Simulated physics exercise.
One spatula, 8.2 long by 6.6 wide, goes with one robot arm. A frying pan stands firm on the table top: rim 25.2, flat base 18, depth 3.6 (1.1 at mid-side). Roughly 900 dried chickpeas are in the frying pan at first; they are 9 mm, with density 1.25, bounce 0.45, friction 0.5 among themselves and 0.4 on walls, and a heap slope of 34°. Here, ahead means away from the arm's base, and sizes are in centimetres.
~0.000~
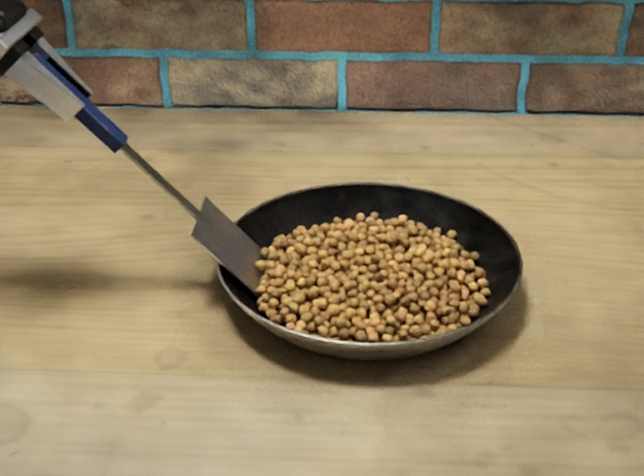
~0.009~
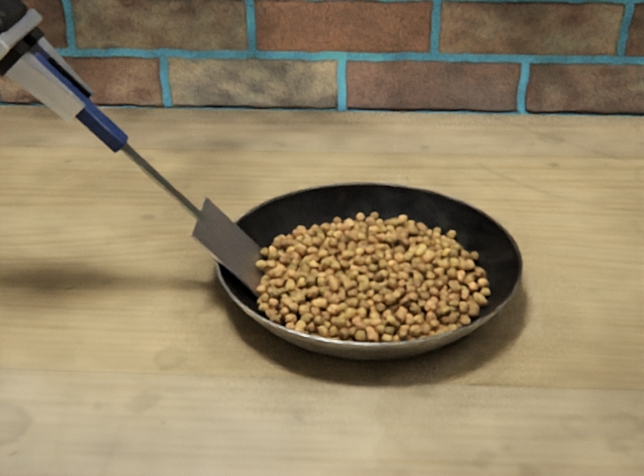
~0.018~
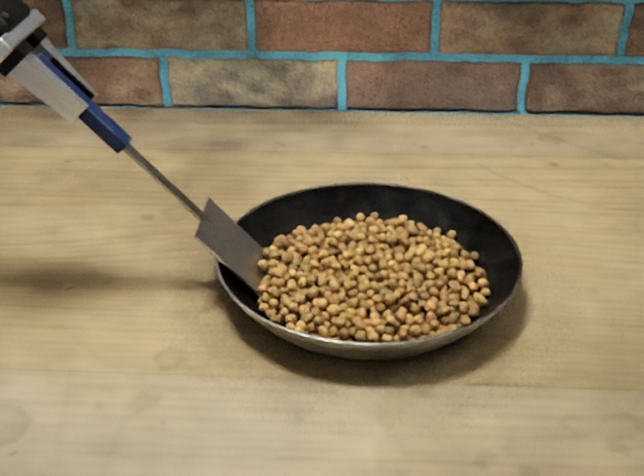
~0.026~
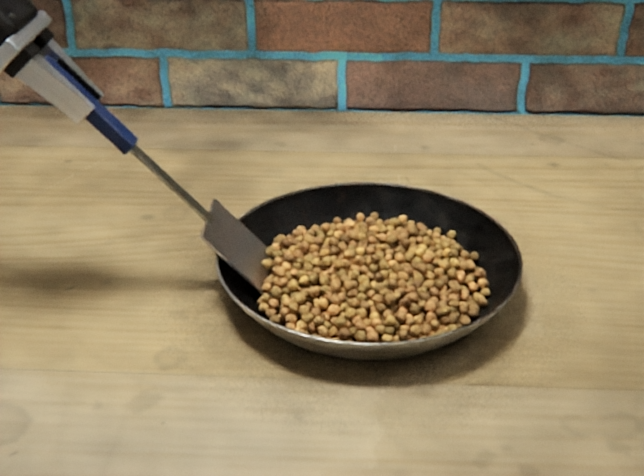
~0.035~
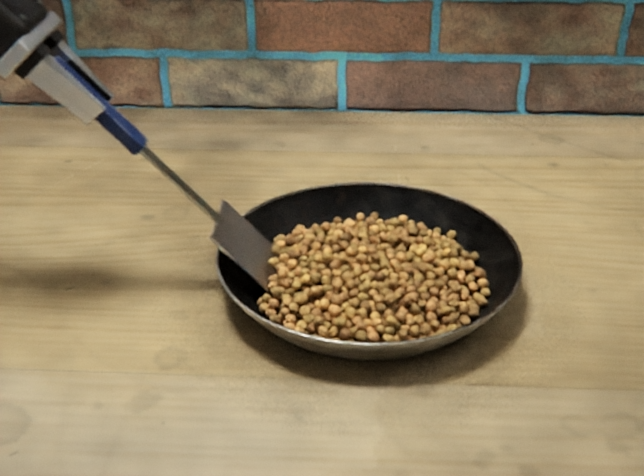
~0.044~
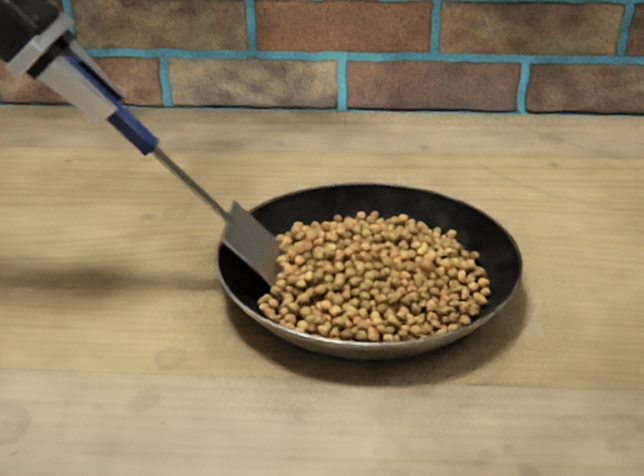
A robot arm with a blue section, reaching in from the upper left, holds a flat grey spatula against the left side of a heap of tan-brown chickpeas in a black frying pan. The pan sits on a pale wooden table before a brick wall with turquoise joints, seen from slightly above. The spatula barely moves at first, then slides slightly rightward, nudging the heap's left edge, while pan and camera stay still.
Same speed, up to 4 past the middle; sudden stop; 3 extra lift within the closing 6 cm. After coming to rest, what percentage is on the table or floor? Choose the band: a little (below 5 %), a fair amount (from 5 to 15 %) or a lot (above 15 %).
It is a fair amount, from 5 to 15 %.
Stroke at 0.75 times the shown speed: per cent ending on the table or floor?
Near 0 in a hundred.
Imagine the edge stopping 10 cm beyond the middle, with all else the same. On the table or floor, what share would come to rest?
In that case about 20 percent ends on the table or floor.
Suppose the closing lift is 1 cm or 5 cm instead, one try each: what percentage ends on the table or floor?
Result, in order: Approx. 0 % and 10 %.
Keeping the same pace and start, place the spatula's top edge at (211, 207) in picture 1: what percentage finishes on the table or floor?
I'd estimate around 10 per cent.
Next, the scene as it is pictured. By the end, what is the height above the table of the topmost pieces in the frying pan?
It reaches about 4.5 cm.
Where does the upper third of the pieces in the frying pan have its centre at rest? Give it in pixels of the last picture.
The middle lies somewhere around (443, 268).
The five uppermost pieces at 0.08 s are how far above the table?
Height: Approx. 5 cm.
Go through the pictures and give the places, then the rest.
In the first picture, the spatula top edge at (198, 216), sloping 48°; upper third of the load around (364, 268), from x 260 to 485, top at y 215; 900 in the frying pan.
In the second picture, the spatula top edge at (199, 216), sloping 48°; upper third of the load around (364, 268), from x 260 to 485, top at y 215.
In the third picture, the spatula top edge at (201, 216), sloping 48°; upper third of the load around (363, 267), from x 260 to 485, top at y 215.
In the fourth picture, the spatula top edge at (208, 217), sloping 48°; upper third of the load around (362, 268), from x 265 to 485, top at y 215.
In the fifth picture, the spatula top edge at (217, 218), sloping 48°; upper third of the load around (358, 268), from x 265 to 485, top at y 215.
In the sixth picture, the spatula top edge at (228, 219), sloping 48°; upper third of the load around (357, 265), from x 265 to 485, top at y 215; 900 in the frying pan.
After 0.08 s, sloping 48°, highest piece 5 above the table; 900 in the frying pan.
After 0.11 s, sloping 48°, highest piece 6 above the table; 900 in the frying pan.
After 0.32 s, sloping 48°, highest piece 6 above the table; 834 in the frying pan, 60 on the table or floor, 6 on the blade or in flight.
After 1.37 s, sloping 48°, highest piece 4 above the table; 834 in the frying pan, 66 on the table or floor.
In the end, 834 in the frying pan, 66 on the table or floor. That is 7 % on the table or floor.
